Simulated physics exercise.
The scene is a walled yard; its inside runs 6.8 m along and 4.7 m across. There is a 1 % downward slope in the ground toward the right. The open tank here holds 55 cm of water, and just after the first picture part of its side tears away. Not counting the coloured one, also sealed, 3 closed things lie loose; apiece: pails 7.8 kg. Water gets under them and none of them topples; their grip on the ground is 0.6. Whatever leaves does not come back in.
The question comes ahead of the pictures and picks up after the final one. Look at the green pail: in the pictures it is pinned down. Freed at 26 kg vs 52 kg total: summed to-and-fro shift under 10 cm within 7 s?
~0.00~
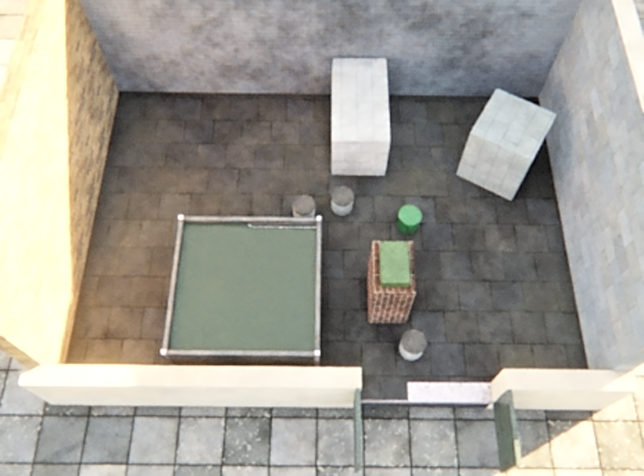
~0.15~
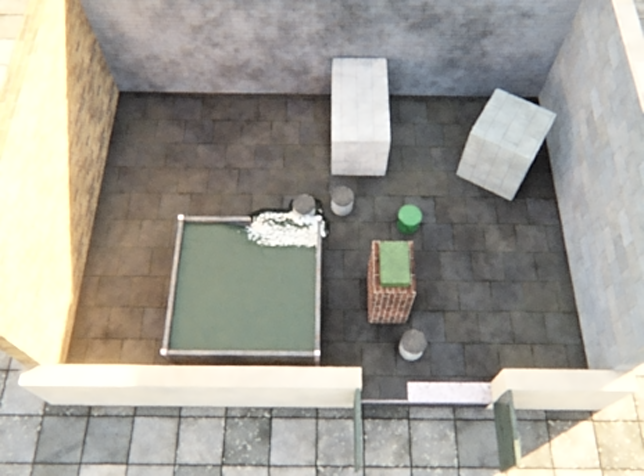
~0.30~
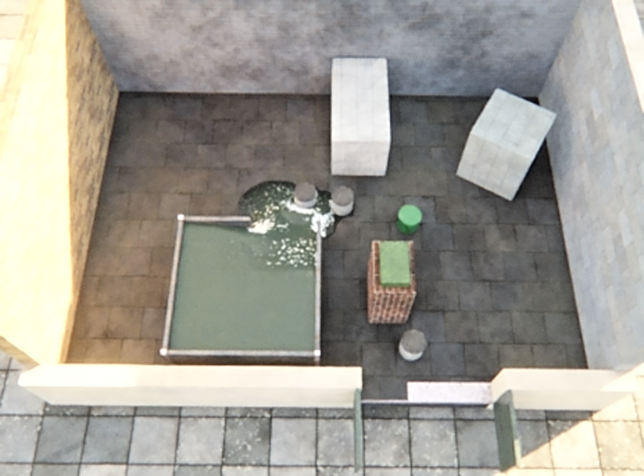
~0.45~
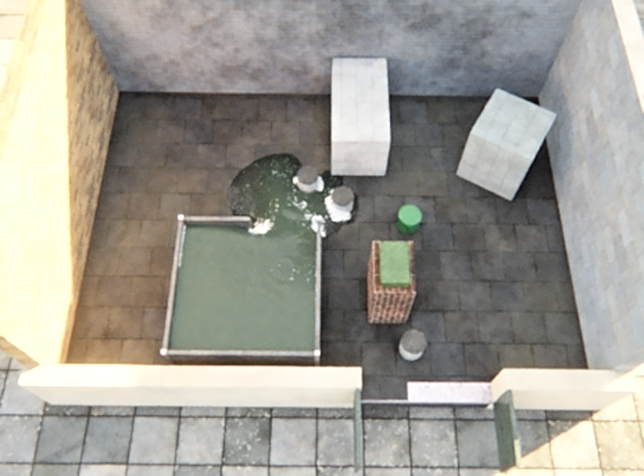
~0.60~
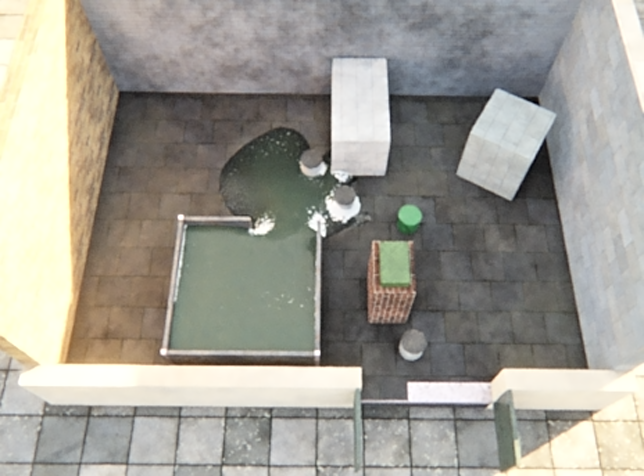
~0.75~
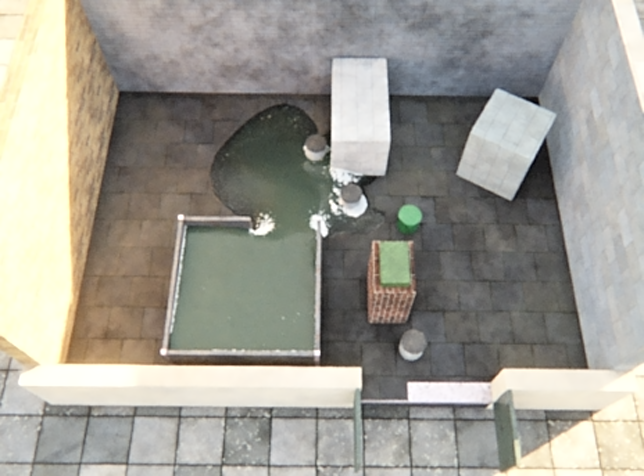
The light setting does the job.
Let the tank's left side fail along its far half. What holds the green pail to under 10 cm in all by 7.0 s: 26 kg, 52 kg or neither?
Then the lighter mass suffices.
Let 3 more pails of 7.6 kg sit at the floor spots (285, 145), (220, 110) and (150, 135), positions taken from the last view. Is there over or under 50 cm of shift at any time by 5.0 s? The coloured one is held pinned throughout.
In order: Farther, then farther, then farther.
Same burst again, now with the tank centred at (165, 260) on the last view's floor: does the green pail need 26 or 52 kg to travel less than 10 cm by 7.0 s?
Then the lower weight is enough.
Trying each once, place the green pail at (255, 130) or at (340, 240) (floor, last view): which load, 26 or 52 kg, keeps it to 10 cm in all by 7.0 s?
At the first place the small mass does it, and at the second the small mass does it.
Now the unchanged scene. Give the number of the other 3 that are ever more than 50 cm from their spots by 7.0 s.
Count: 2.
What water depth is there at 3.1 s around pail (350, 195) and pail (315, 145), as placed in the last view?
Depth approx. 4 cm / 16 cm.
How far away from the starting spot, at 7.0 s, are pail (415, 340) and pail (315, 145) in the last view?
Net distance: First 0 cm, second 150 cm.
After 1.4 s the green pail would be 0 cm from its start with 26 kg and 0 cm from its start with 52 kg; 2 cm of water round it then.
After 3.1 s the green pail would be 0 cm from its start with 26 kg and 0 cm from its start with 52 kg; 2 cm of water round it then.
After 4.9 s the green pail would be 0 cm from its start with 26 kg and 0 cm from its start with 52 kg; 2 cm of water round it then.
After 7.0 s the green pail would be 0 cm from its start with 26 kg and 0 cm from its start with 52 kg; 2 cm of water round it then.
